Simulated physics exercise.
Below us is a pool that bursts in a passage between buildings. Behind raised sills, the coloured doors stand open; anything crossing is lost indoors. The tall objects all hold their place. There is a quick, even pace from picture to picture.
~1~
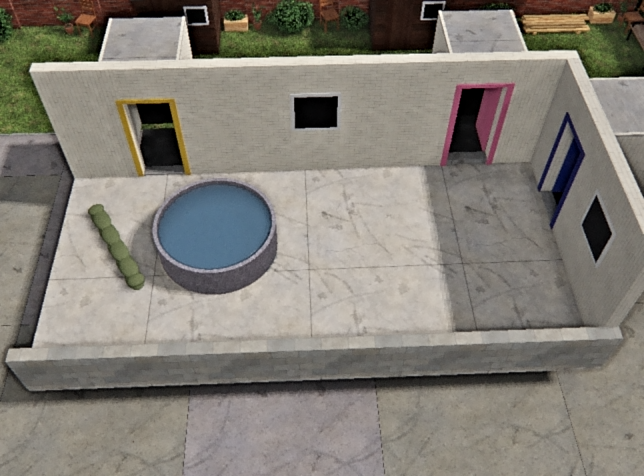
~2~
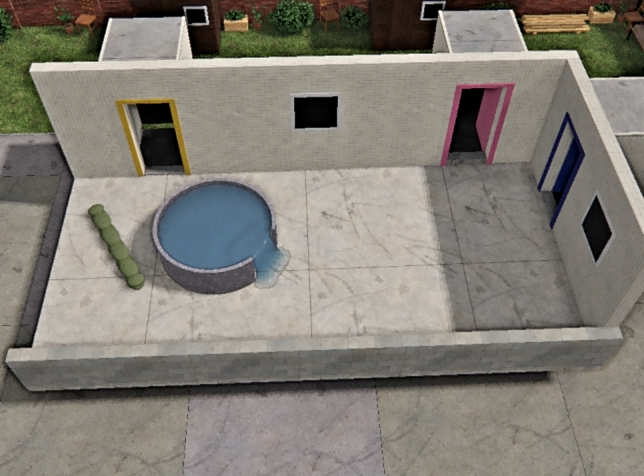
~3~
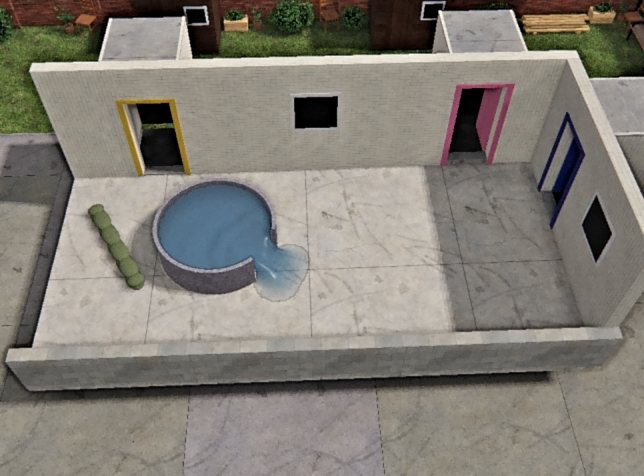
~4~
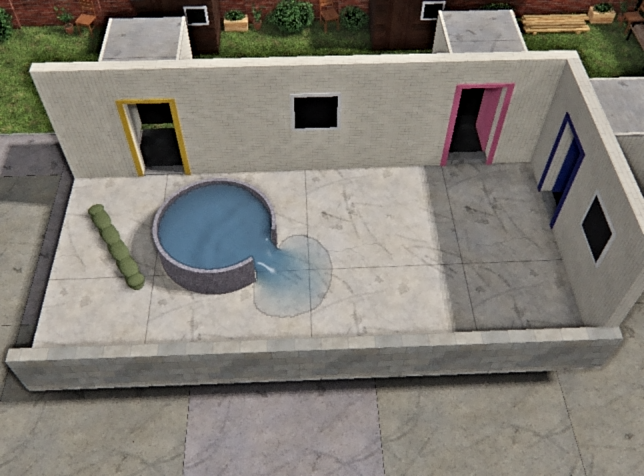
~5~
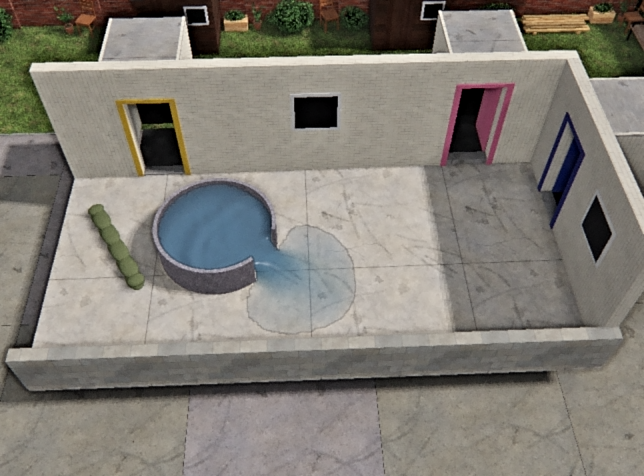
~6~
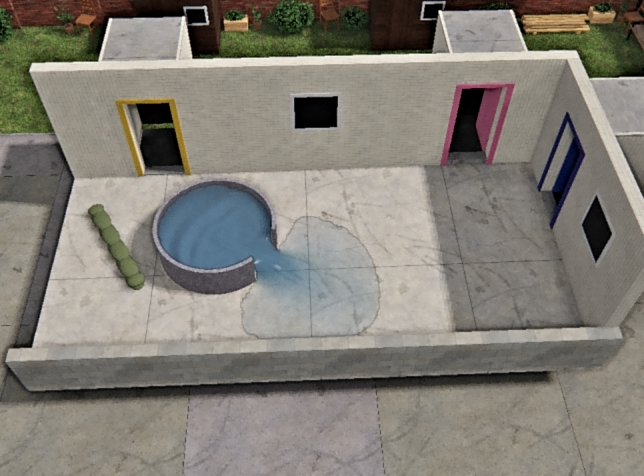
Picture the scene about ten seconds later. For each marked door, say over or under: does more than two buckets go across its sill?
The pink door will let through no more than two buckets; the blue door will let through over two buckets; the yellow door will let through no more than two buckets.
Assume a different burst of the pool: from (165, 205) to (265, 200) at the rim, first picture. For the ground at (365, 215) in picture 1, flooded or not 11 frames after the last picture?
That spot ends up swamped.
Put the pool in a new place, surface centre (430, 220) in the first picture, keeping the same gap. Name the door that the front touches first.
The one in blue is the first one.
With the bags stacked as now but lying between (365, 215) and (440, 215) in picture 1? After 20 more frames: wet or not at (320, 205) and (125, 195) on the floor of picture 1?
Going through them: Safe, then safe.
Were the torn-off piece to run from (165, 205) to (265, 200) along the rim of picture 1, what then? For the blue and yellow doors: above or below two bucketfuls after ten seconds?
The blue door tops the mark and the yellow door tops the mark.
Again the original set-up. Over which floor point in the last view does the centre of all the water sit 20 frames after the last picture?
The water centres close to (325, 270).
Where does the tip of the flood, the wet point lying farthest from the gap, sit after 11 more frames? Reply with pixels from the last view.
I'd say around (580, 346).
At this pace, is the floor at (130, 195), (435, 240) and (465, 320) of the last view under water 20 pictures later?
Point by point: Not yet wet, inundated, inundated.
A moment on, water covers 25 % of the floor; the pink door not reached, the blue door not reached, the yellow door not reached.
Next, water covers 40 % of the floor; the pink door not reached, the blue door not reached, the yellow door not reached.
Then, water covers 55 % of the floor; the pink door wet at the sill, nothing in, the blue door wet at the sill, nothing in, the yellow door not reached.
Later, water covers 60 % of the floor; the pink door under two buckets in, the blue door under two buckets in, the yellow door not reached.
In the end, water covers 80 % of the floor; the pink door under two buckets in, the blue door over two buckets in, the yellow door wet at the sill, nothing in.
